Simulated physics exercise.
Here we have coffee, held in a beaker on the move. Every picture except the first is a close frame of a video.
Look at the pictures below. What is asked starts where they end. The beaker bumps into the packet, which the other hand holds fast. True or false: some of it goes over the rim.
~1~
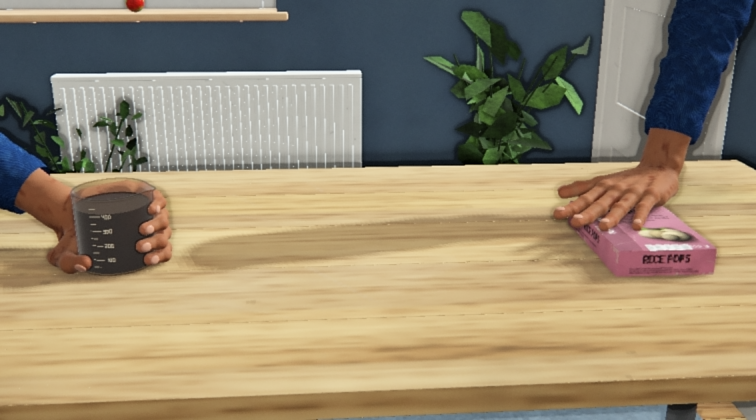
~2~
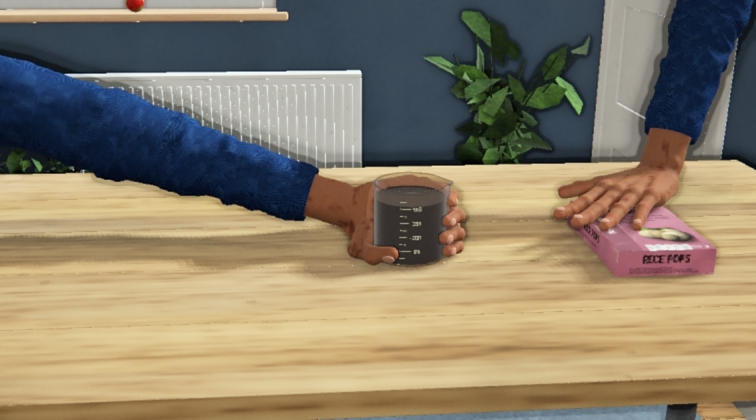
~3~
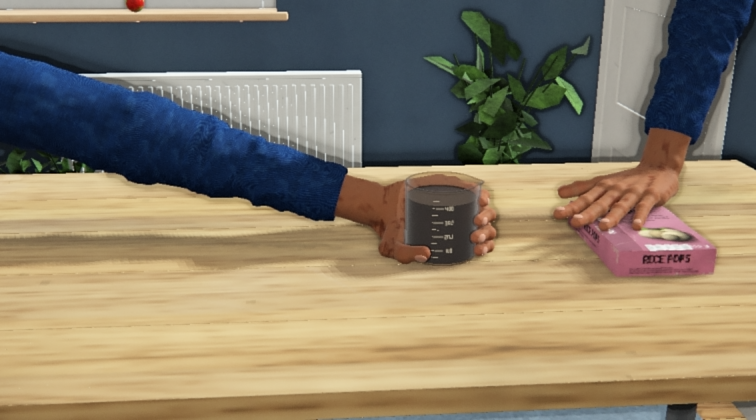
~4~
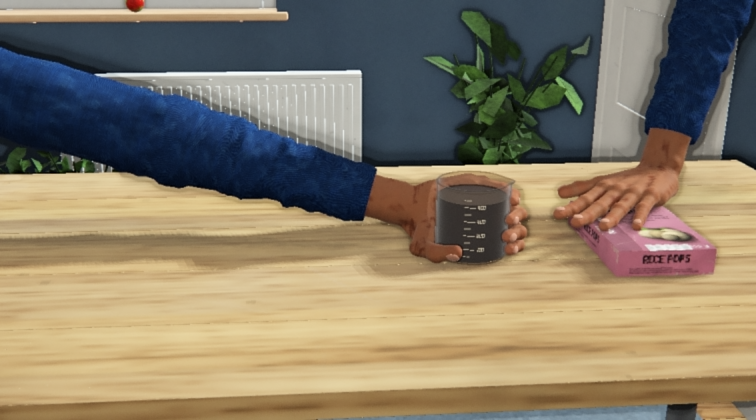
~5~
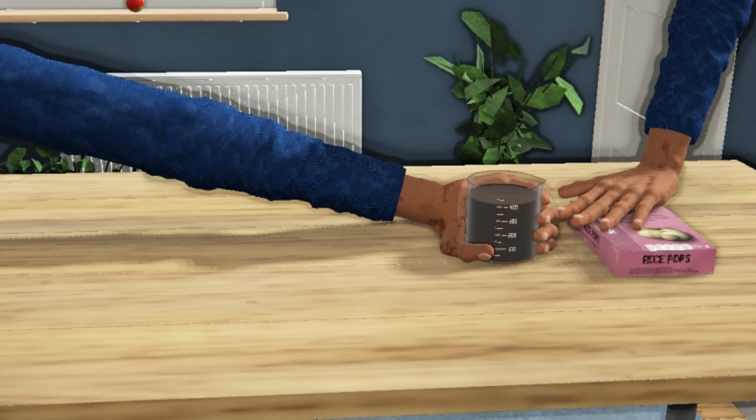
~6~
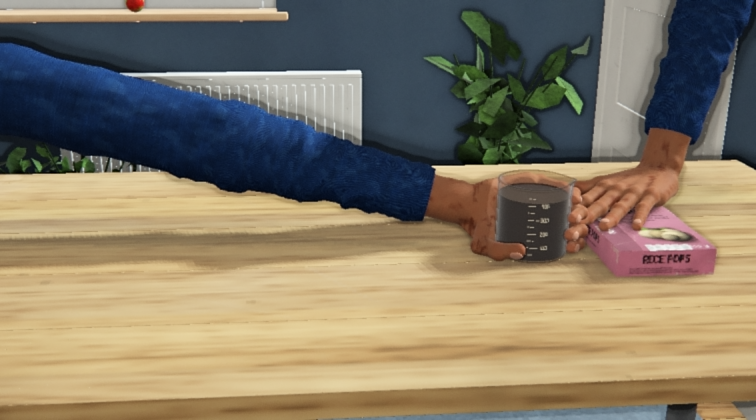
True.
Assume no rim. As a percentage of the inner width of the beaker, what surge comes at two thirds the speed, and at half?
The wave tops out at around 30 per cent of the width, and then at around 20 per cent.
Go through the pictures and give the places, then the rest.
The first frame shows at rest; beaker (115, 224) about three quarters full; packet (636, 235).
The second frame shows under way; beaker about three quarters full, surface at (410, 197).
In the third frame, 30 px further; beaker (441, 216) about three quarters full.
In the fourth frame, 30 px further; beaker about three quarters full, surface at (473, 196).
In the fifth frame, 30 px further; beaker (502, 215) about three quarters full.
In the sixth frame, 30 px further; beaker about three quarters full, surface at (534, 194); packet (636, 235).
Next, the beaker meets the packet.
After that, the coffee surges up the wall; it has slopped over.
Finally, the beaker stands at the packet; it has slopped over.
